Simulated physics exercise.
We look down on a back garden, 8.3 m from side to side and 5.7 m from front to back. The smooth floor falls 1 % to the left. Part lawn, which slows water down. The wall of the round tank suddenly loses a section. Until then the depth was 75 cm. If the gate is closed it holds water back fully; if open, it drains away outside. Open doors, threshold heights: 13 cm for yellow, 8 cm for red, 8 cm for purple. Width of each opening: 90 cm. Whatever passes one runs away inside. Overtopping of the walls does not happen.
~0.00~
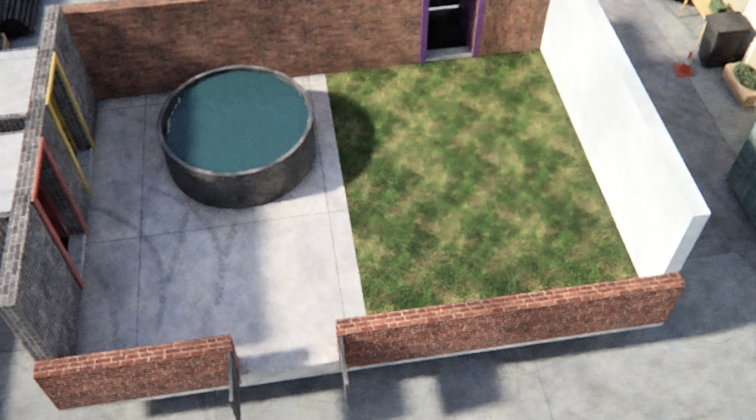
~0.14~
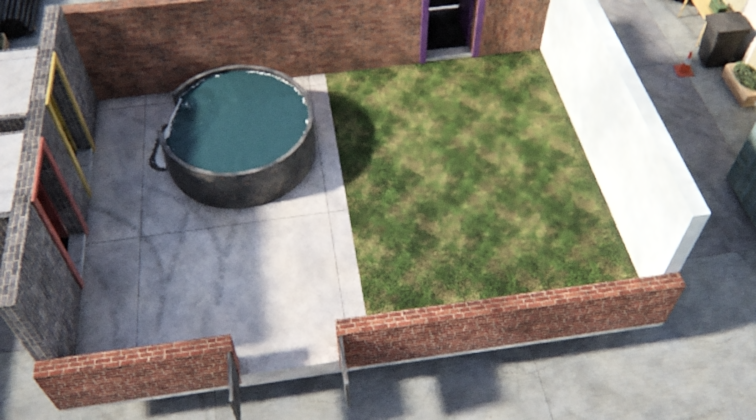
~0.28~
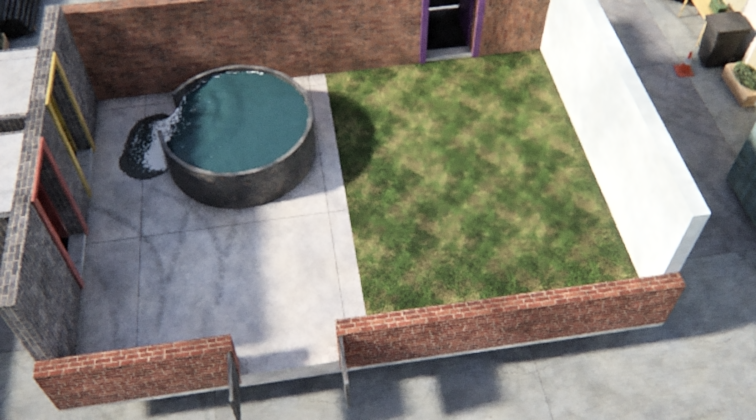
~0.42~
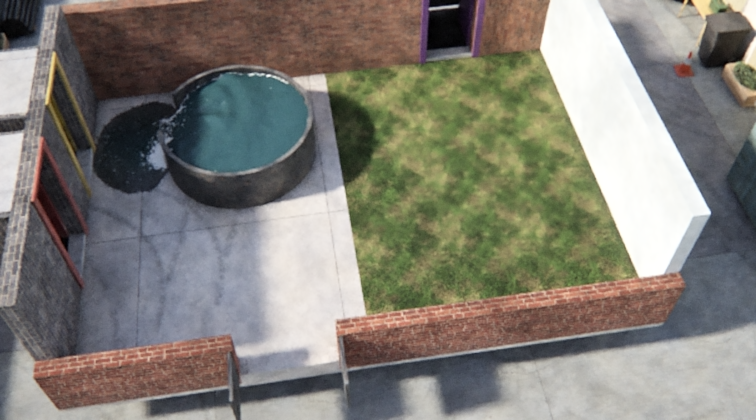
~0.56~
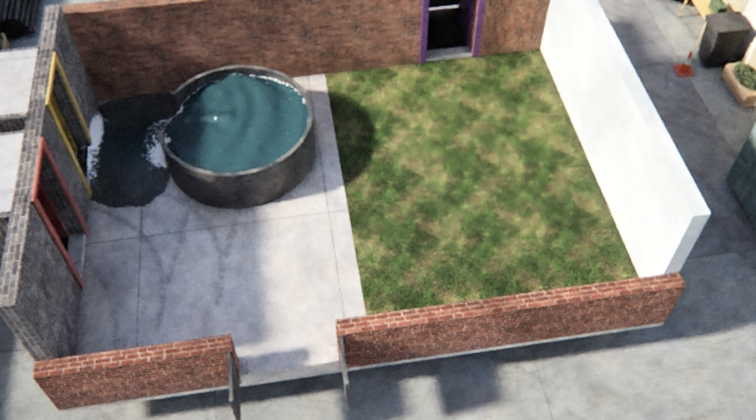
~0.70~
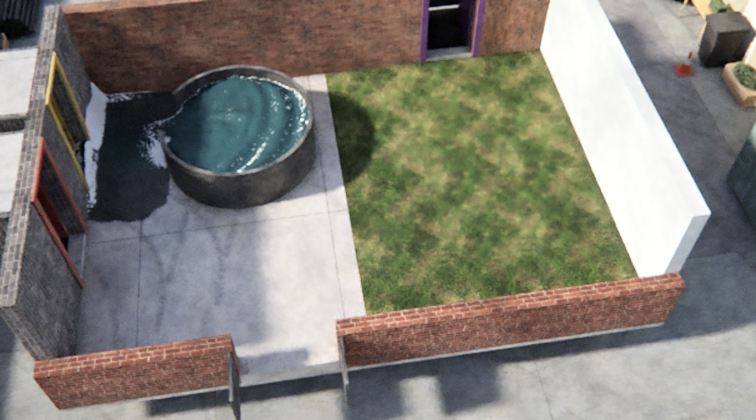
The clip shows a walled garden from above, with a round tank of still water on paving beside a lawn; water then pours from the tank's left side, spreads across the paving and reaches the left wall.
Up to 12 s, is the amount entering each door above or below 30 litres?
My prediction: Yellow door: Too much. Red door: Not enough to count. Purple door: Not enough to count.
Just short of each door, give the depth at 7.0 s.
In cm: Yellow 20, red 5, purple 6.
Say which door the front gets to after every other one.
That would be the purple one.
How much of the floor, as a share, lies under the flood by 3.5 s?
Close to 35 in a hundred.
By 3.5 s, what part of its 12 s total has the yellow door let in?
About 65 per cent.
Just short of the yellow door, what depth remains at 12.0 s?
Depth: Approx. 12.5 cm.
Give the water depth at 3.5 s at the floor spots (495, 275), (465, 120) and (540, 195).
About 0, 0 and 0 cm.
After 1.4 s water covers 10 % of the floor and is deepest (58 cm) near (99, 104); yellow door 39 cm at the sill, 116 L in, red door 5 cm at the sill, 0 L in, purple door not reached.
After 2.2 s water covers 15 % of the floor and is deepest (50 cm) near (99, 104); yellow door 37 cm at the sill, 272 L in, red door 6 cm at the sill, 0 L in, purple door not reached.
After 3.5 s water covers 35 % of the floor and is deepest (35 cm) near (106, 139); yellow door 31 cm at the sill, 435 L in, red door 6 cm at the sill, 0 L in, purple door not reached.
After 7.0 s water covers 70 % of the floor and is deepest (24 cm) near (96, 140); yellow door 20 cm at the sill, 620 L in, red door 5 cm at the sill, 0 L in, purple door 6 cm at the sill, 0 L in.
After 12.0 s water covers 95 % of the floor and is deepest (14 cm) near (94, 163); yellow door 13 cm at the sill, 663 L in, red door 4 cm at the sill, 0 L in, purple door 5 cm at the sill, 0 L in.
